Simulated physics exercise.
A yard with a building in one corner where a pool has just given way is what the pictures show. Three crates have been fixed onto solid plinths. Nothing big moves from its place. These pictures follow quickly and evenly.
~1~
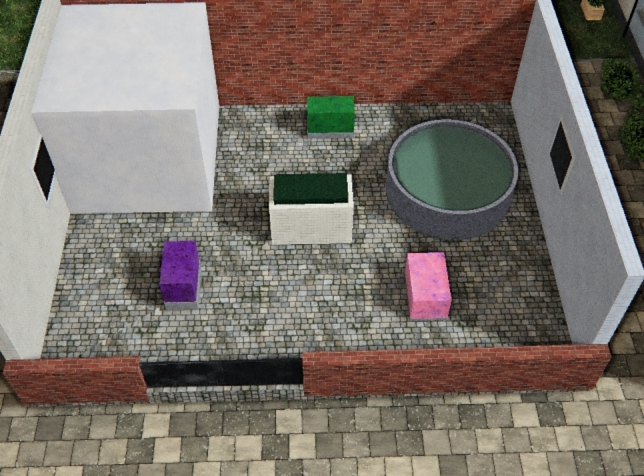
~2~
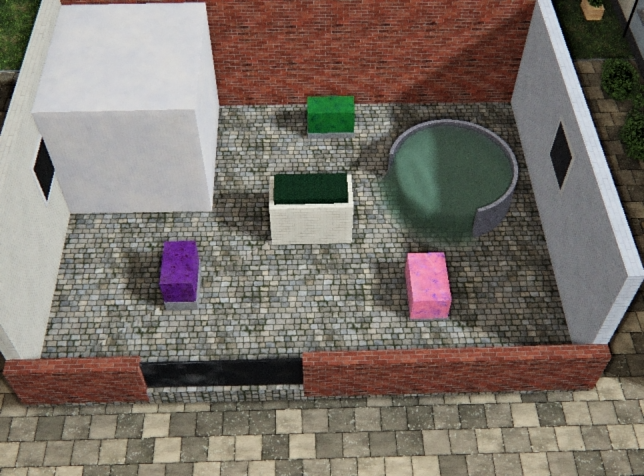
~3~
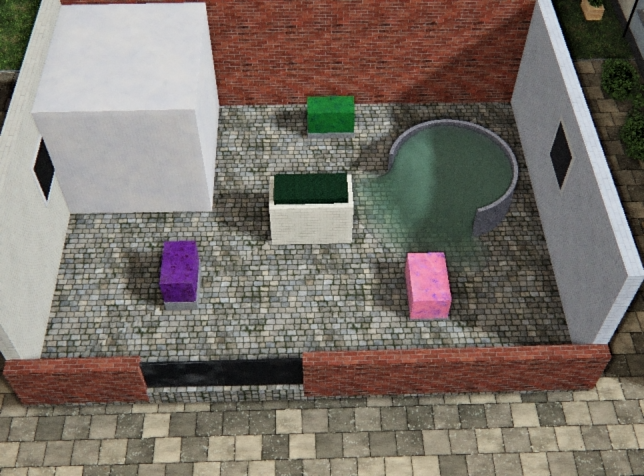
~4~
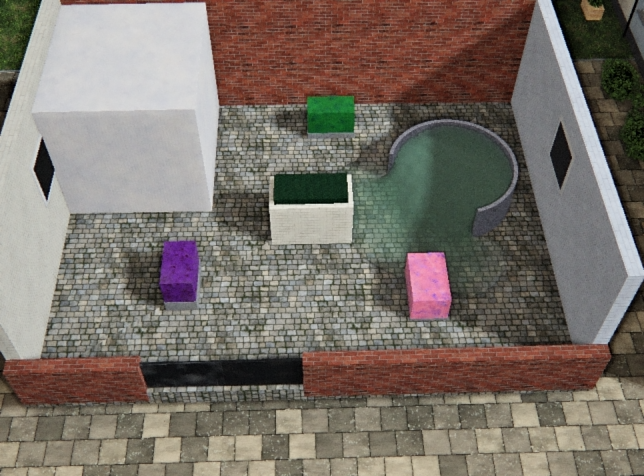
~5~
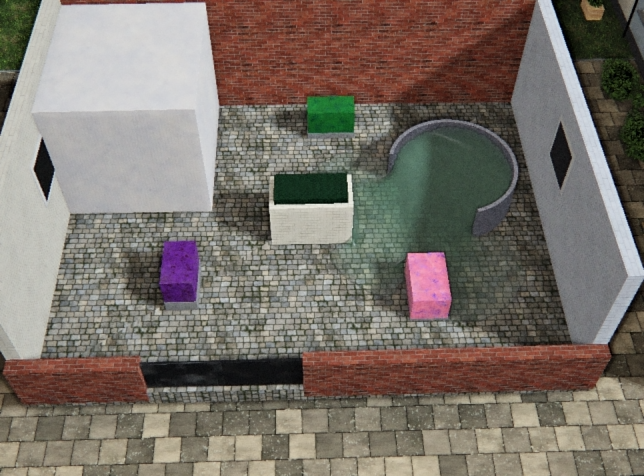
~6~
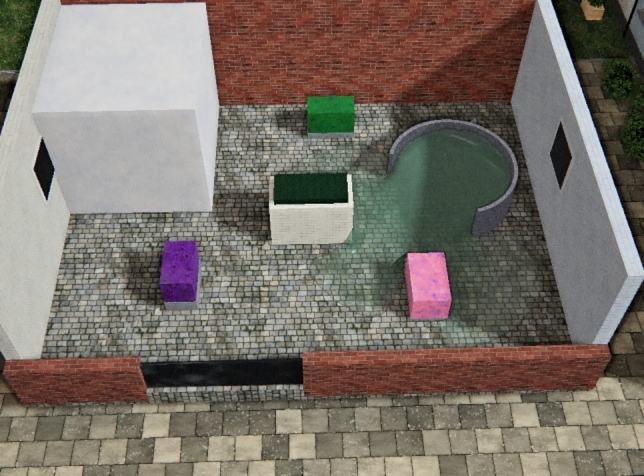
In a walled yard, a round pool breaks open and water spreads across the paving past a pink block.
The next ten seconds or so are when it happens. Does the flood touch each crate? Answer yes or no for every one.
Pink crate: Yes; purple crate: No; green crate: No.
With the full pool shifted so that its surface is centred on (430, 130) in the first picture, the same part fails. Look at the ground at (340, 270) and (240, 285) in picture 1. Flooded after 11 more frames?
The first spot is wetted, while the second is not reached.
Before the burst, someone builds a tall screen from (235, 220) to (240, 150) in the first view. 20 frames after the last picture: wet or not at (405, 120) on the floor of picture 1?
At that place: No water.
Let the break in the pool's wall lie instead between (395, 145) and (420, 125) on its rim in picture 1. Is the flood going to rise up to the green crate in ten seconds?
In that case, green is flooded.
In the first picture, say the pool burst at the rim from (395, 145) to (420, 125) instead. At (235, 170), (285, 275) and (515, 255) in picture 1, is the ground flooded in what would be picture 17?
The first comes out soaked, the second untouched, the third untouched.
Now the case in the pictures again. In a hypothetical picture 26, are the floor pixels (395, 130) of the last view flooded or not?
Lab note: Spot reads unsubmerged.
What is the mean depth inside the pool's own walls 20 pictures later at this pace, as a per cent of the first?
18 percent or thereabouts.
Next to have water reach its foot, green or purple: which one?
Note: The one in green is first.
A moment on, water covers 40 % of the floor; the pink crate water round its plinth, the purple crate not reached, the green crate water round its plinth.
Next, water covers 55 % of the floor; the pink crate water round its plinth, the purple crate water round its plinth, the green crate water round its plinth.
Then, water covers 75 % of the floor; the pink crate water round its plinth, the purple crate water round its plinth, the green crate water round its plinth.
Later, water covers 95 % of the floor; the pink crate water round its plinth, the purple crate water round its plinth, the green crate water round its plinth.
In the end, water covers 100 % of the floor; the pink crate was topped, the purple crate stayed above the water, the green crate stayed above the water.
